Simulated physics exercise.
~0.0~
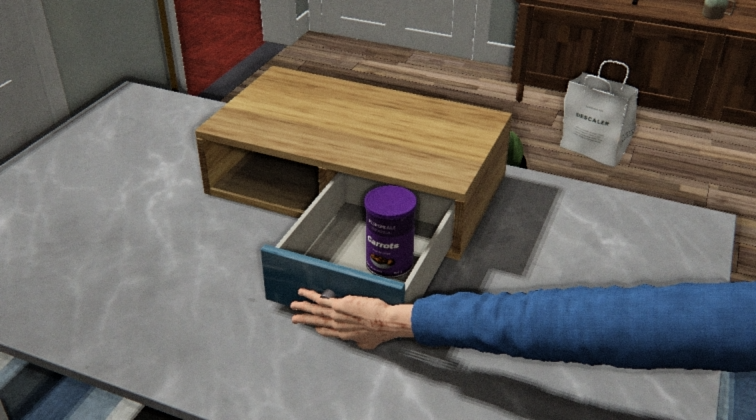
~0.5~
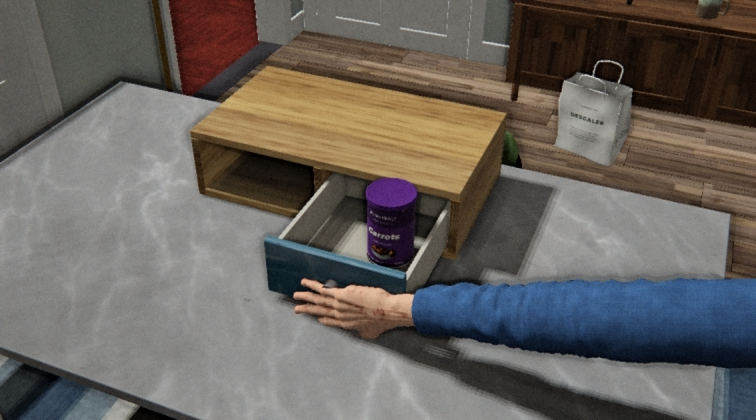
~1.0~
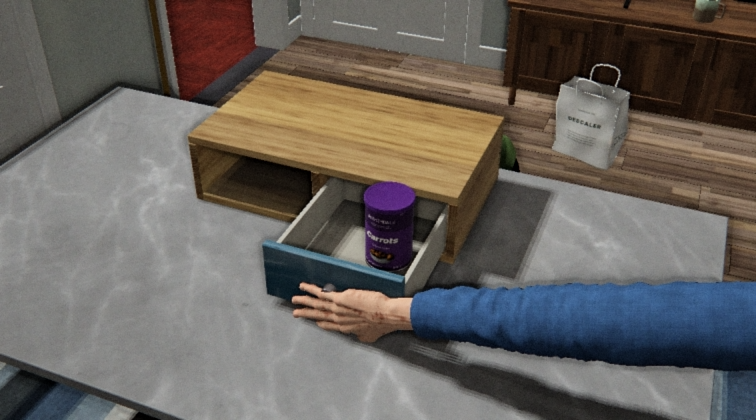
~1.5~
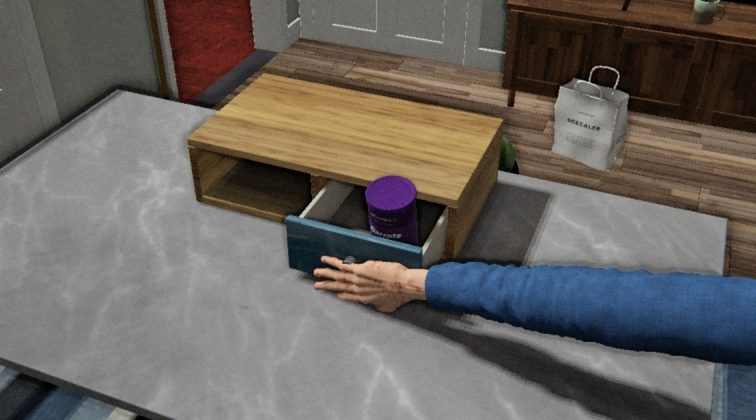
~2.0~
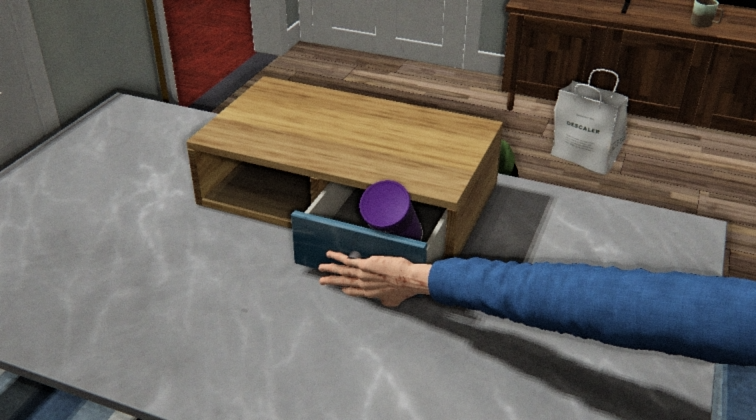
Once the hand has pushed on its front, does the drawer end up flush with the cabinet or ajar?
The drawer stays ajar. It slides partway in while the purple pot inside tips over to a lean, and its front is still out from the cabinet at the end.
Blue-sleeved arm pushing a drawer partway into a low wooden cabinet, the purple pot inside tipping and the drawer staying ajar.
